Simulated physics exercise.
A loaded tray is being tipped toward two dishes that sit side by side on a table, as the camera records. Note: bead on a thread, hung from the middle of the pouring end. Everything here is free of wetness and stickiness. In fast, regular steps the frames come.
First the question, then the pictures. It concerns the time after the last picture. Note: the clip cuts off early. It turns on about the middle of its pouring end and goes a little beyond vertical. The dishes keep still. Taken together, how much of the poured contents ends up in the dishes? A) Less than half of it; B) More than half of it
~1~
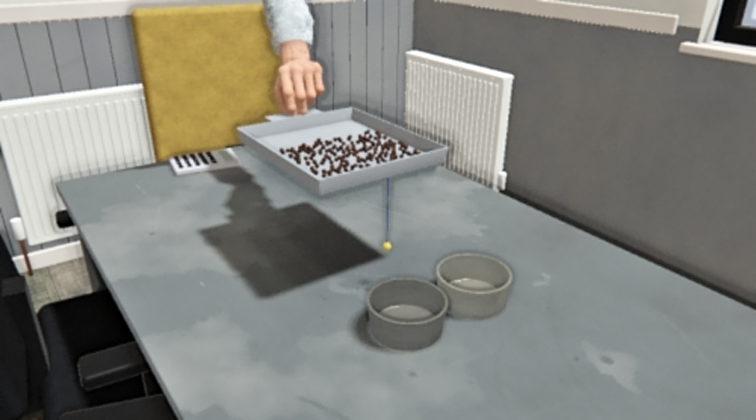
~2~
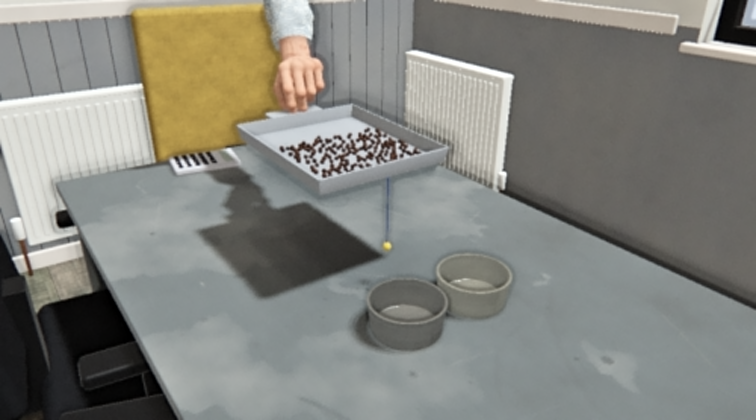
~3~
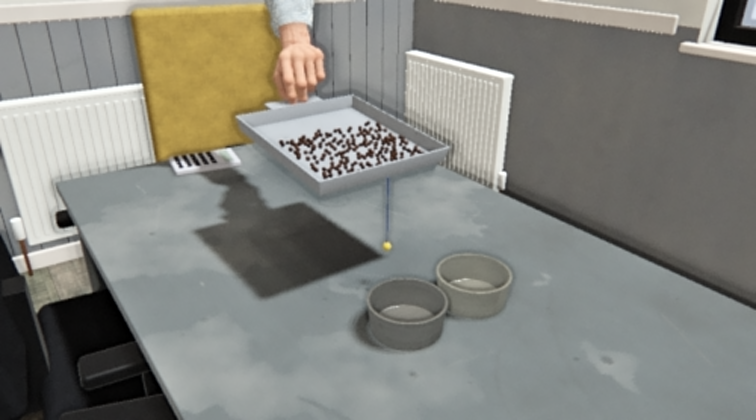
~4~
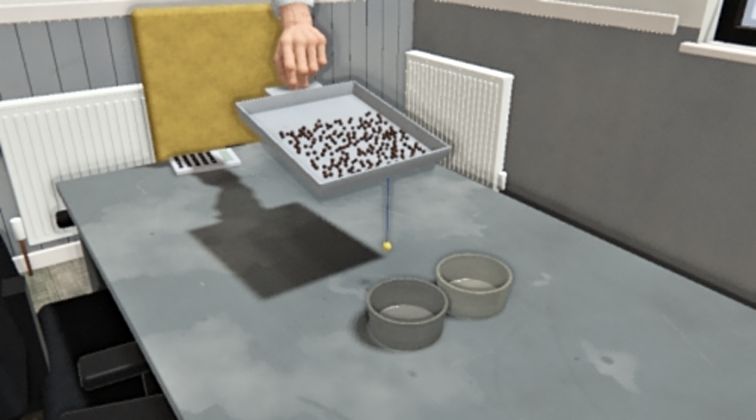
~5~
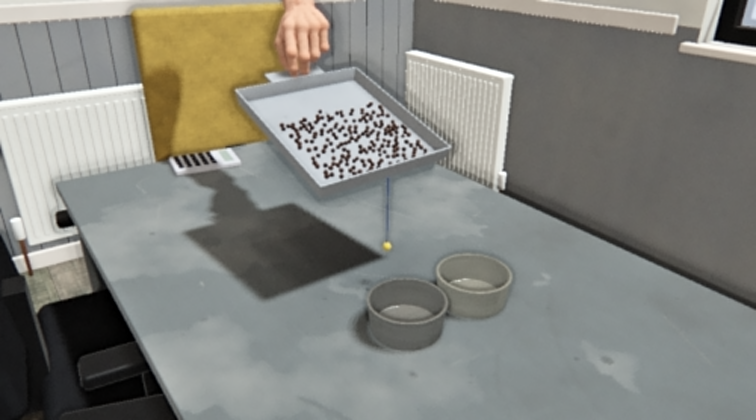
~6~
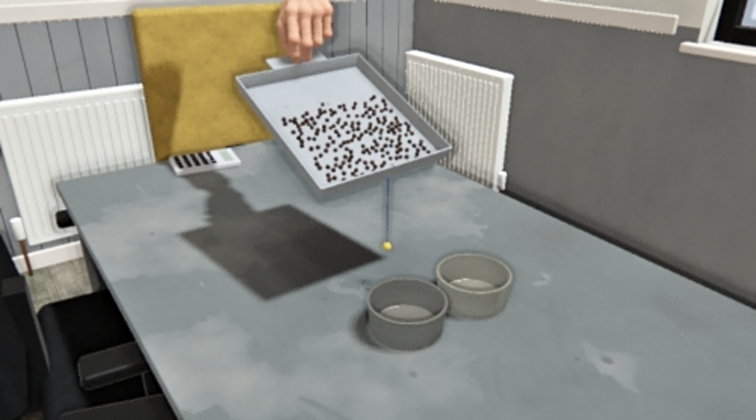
A, less than half of it.
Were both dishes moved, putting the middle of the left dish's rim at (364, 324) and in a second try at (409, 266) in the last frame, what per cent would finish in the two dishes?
About 10 and 40 per cent respectively.
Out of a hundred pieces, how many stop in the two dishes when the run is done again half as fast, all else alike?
Result: About 20 per cent.
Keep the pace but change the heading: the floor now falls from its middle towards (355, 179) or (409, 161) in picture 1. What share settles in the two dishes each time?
In turn, 10 percent and then 0 percent.
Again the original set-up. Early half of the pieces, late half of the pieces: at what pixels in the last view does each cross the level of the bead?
I'd say around (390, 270) at first, then around (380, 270).
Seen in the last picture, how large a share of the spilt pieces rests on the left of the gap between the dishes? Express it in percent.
I reckon around 90 per cent.
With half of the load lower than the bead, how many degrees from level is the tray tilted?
Close to 115° of tilt at that moment.
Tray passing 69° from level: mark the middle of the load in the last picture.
Look about (378, 167) in the last picture.
Shortly afterwards, tray tipped steeply; all but a few on the tray; only a few outside both; only a few in the air.
Next, tray tipped past a quarter turn; near a quarter on the tray; only a few in the left dish; only a few in the right dish; a little outside both; near half in the air.
Some moments later, tray tipped past a quarter turn; a little in the left dish; a little in the right dish; the bulk outside both.
In the end, tray tipped past a quarter turn; a little in the left dish; a little in the right dish; the bulk outside both.
